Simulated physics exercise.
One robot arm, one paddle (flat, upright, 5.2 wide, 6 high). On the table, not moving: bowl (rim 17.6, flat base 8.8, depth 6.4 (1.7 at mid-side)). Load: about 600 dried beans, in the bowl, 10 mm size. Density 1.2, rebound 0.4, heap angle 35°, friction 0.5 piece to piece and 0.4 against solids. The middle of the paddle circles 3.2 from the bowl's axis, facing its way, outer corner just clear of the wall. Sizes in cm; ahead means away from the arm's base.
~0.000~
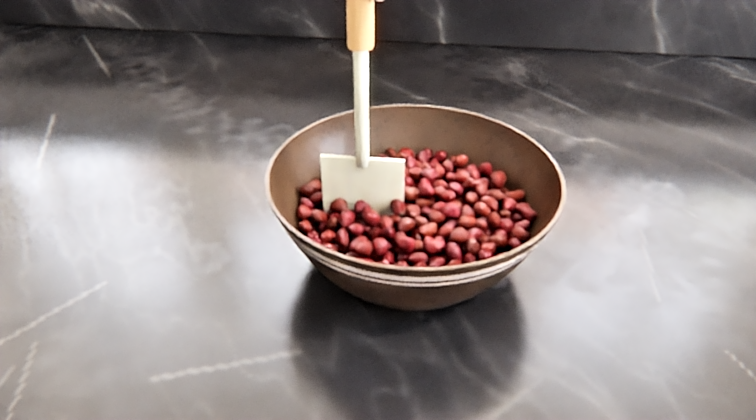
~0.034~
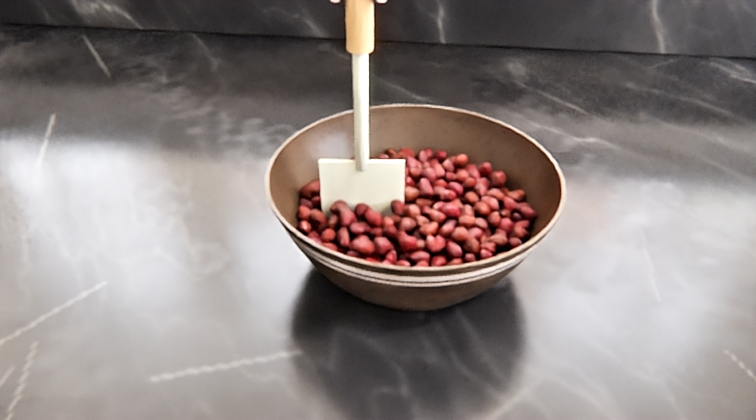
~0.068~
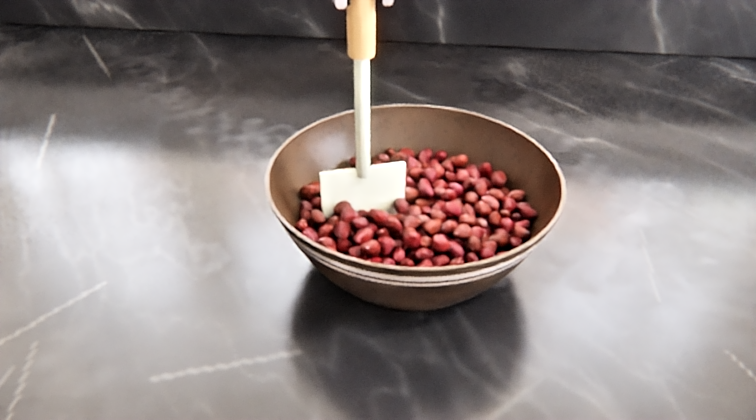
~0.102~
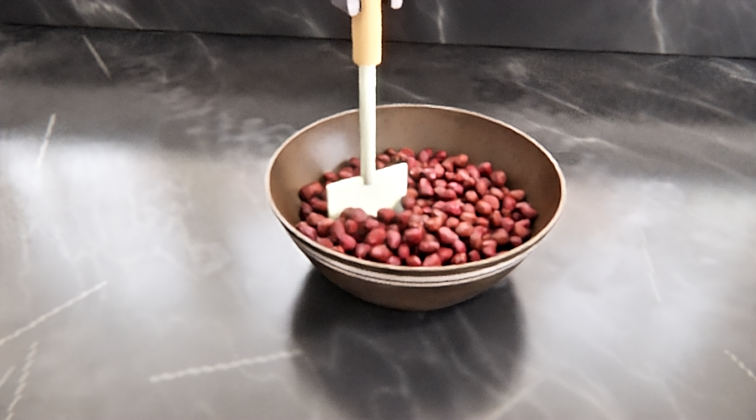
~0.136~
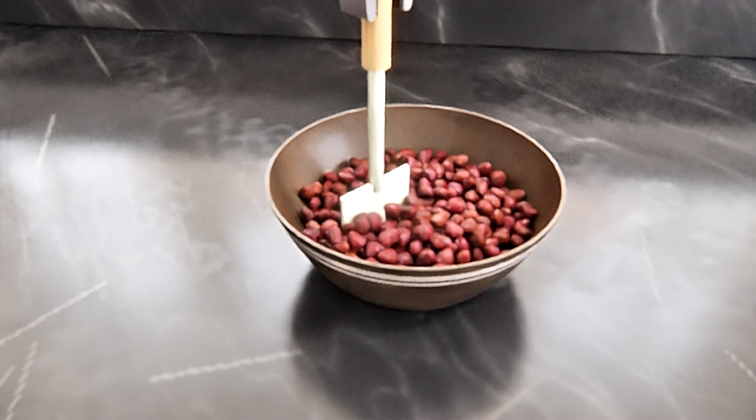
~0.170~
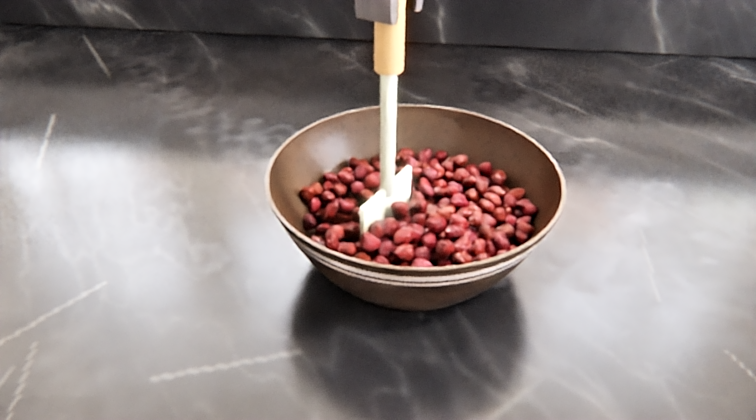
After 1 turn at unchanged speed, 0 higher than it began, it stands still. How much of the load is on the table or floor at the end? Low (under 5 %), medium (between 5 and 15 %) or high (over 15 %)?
Share on the table or floor: Medium (between 5 and 15 %).
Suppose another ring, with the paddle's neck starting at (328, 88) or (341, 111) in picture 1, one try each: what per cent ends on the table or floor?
Some 5 and 15 per cent.
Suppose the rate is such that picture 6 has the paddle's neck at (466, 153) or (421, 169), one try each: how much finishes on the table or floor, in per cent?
Some 40 and 20 per cent.
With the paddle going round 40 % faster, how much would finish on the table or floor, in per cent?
In that case some 15 per cent.
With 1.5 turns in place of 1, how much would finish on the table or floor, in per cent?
Then about 15 per cent.
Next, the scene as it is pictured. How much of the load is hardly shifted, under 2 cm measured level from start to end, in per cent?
Some 5 per cent.
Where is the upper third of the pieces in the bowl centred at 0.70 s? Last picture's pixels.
Around (348, 151).
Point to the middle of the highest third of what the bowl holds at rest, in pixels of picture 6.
At about (343, 223).
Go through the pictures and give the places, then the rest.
The paddle neck at (362, 136), 0° round; upper third of the load around (421, 208), from x 305 to 530, top at y 155; 605 in the bowl, in the first frame.
The paddle neck at (361, 139), 6° round; upper third of the load around (421, 210), from x 305 to 530, top at y 155, in the second frame.
The paddle neck at (363, 146), 21° round; upper third of the load around (416, 218), from x 300 to 530, top at y 155, in the third frame.
The paddle neck at (368, 153), 35° round; upper third of the load around (415, 223), from x 305 to 530, top at y 155, in the fourth frame.
The paddle neck at (376, 159), 50° round; upper third of the load around (422, 227), from x 305 to 530, top at y 155, in the fifth frame.
The paddle neck at (387, 164), 65° round; upper third of the load around (432, 230), from x 305 to 530, top at y 155; 605 in the bowl, in the sixth frame.
After 0.44 s, 179° round, highest piece 10 above the table; 593 in the bowl, 5 on the table or floor, 7 in flight or on the tool.
After 0.70 s, 294° round, highest piece 9 above the table; 570 in the bowl, 29 on the table or floor, 6 in flight or on the tool.
After 1.03 s, 0° round, highest piece 7 above the table; 556 in the bowl, 49 on the table or floor.
After 1.73 s, 0° round, highest piece 7 above the table; 556 in the bowl, 49 on the table or floor.
In the end, 556 in the bowl, 49 on the table or floor. That is 8 % on the table or floor.
